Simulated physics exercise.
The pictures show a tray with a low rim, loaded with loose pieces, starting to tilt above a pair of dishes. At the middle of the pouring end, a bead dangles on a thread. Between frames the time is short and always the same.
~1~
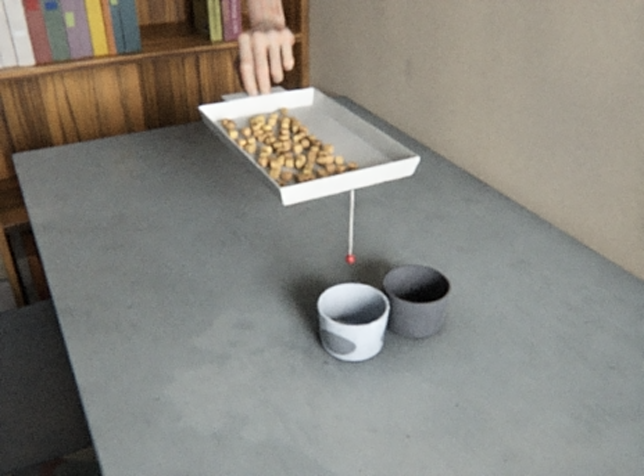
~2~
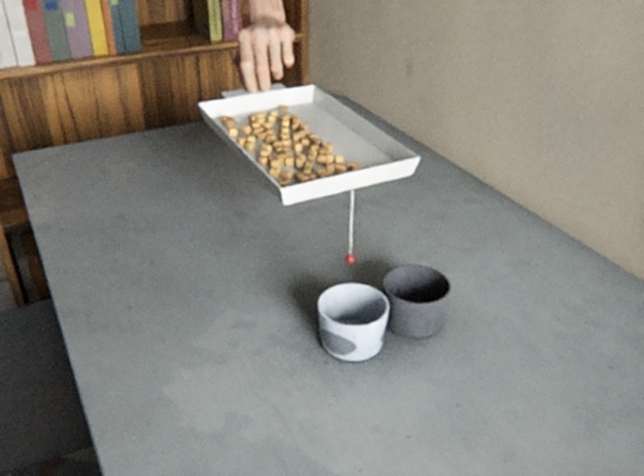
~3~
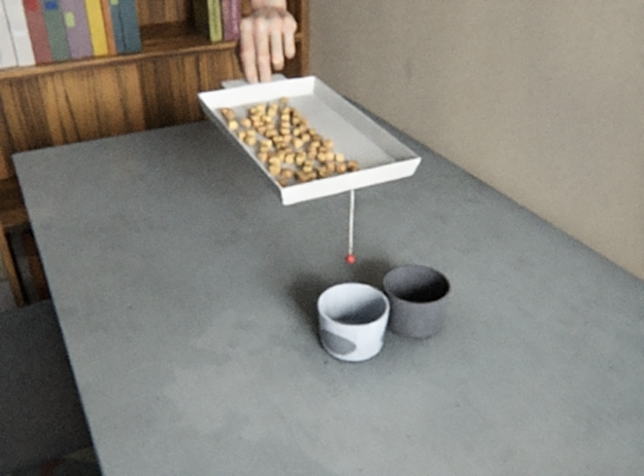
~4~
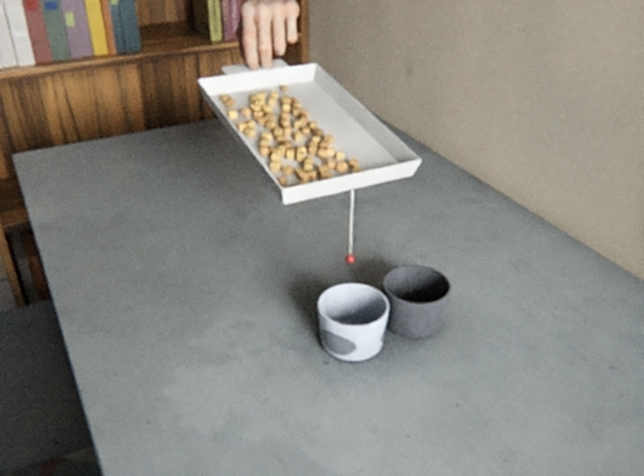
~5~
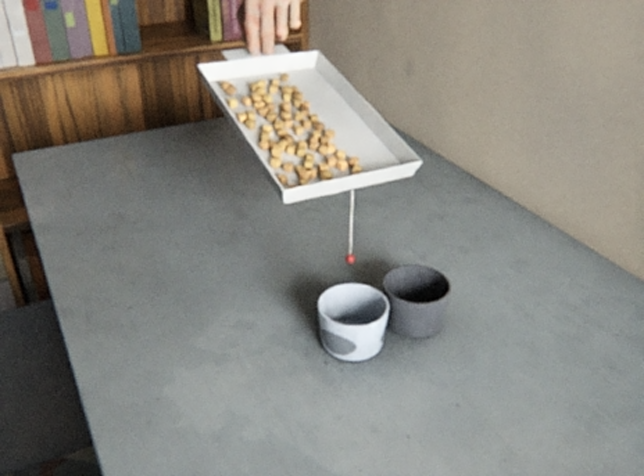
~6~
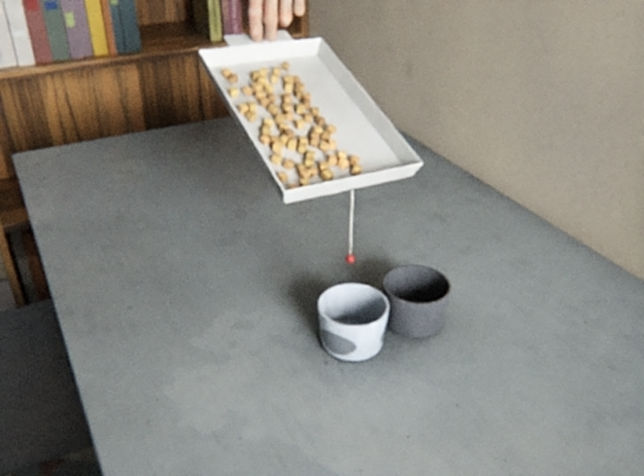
A shallow white tray holding small tan pieces tilts steadily as a hand at its far edge lifts that end, while its near end stays in place above a grey table seen from above at an angle. A red bead hangs on a pale thread from the near rim, over a white-and-grey cup and a dark cup at right. The pieces, dishes, bead and camera show no clear movement of their own.
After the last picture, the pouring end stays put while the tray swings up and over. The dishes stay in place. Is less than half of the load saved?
No, more than half is saved.
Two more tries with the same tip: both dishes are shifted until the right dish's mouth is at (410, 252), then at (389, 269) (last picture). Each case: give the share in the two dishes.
Respectively 0 percent and 20 percent.
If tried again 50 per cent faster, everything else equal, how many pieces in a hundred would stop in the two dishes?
Expected result: Around 80 per cent.
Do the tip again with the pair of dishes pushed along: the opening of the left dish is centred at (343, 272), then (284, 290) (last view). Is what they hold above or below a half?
Taking the tries in order: A minor share, followed by a minor share.
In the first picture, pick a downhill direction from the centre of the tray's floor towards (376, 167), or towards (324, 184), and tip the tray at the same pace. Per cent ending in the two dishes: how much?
Case one 30 %; case two 50 %.
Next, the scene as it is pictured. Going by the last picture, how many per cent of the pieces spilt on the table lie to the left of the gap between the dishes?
It amounts to some 30 percent.
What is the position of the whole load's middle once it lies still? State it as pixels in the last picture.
Resting centre, last frame: Roughly (374, 332).
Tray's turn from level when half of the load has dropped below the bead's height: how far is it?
Close to 115 degrees, I reckon.
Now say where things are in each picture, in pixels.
Corners of the pouring end at (284, 186) and (413, 156), level; middle of the load at (297, 148), small wooden cubes; left dish at (370, 339); right dish at (434, 317); bead on its thread at (350, 259), in the first picture.
Corners of the pouring end at (284, 186) and (413, 156), level; middle of the load at (297, 147), in the second picture.
Corners of the pouring end at (285, 186) and (414, 157), tipped barely, level across its low end; middle of the load at (297, 143), in the third picture.
Corners of the pouring end at (286, 186) and (415, 158), tipped a little, level across its low end; middle of the load at (298, 136), in the fourth picture.
Corners of the pouring end at (286, 187) and (416, 160), tipped a little, level across its low end; middle of the load at (298, 130), in the fifth picture.
Corners of the pouring end at (287, 187) and (416, 161), tipped clearly, level across its low end; middle of the load at (300, 124); left dish at (370, 339); right dish at (434, 317), in the sixth picture.
Soon, tray tipped steeply; all on the tray.
A while on, tray tipped right over; nearly all on the tray; a stray few in the left dish; a small part in the right dish; a stray few outside both.
Towards the end, tray tipped past a quarter turn; about a third in the left dish; about a third in the right dish; about a quarter outside both.
Finally, tray tipped past a quarter turn; about a third in the left dish; about a third in the right dish; about a quarter outside both.
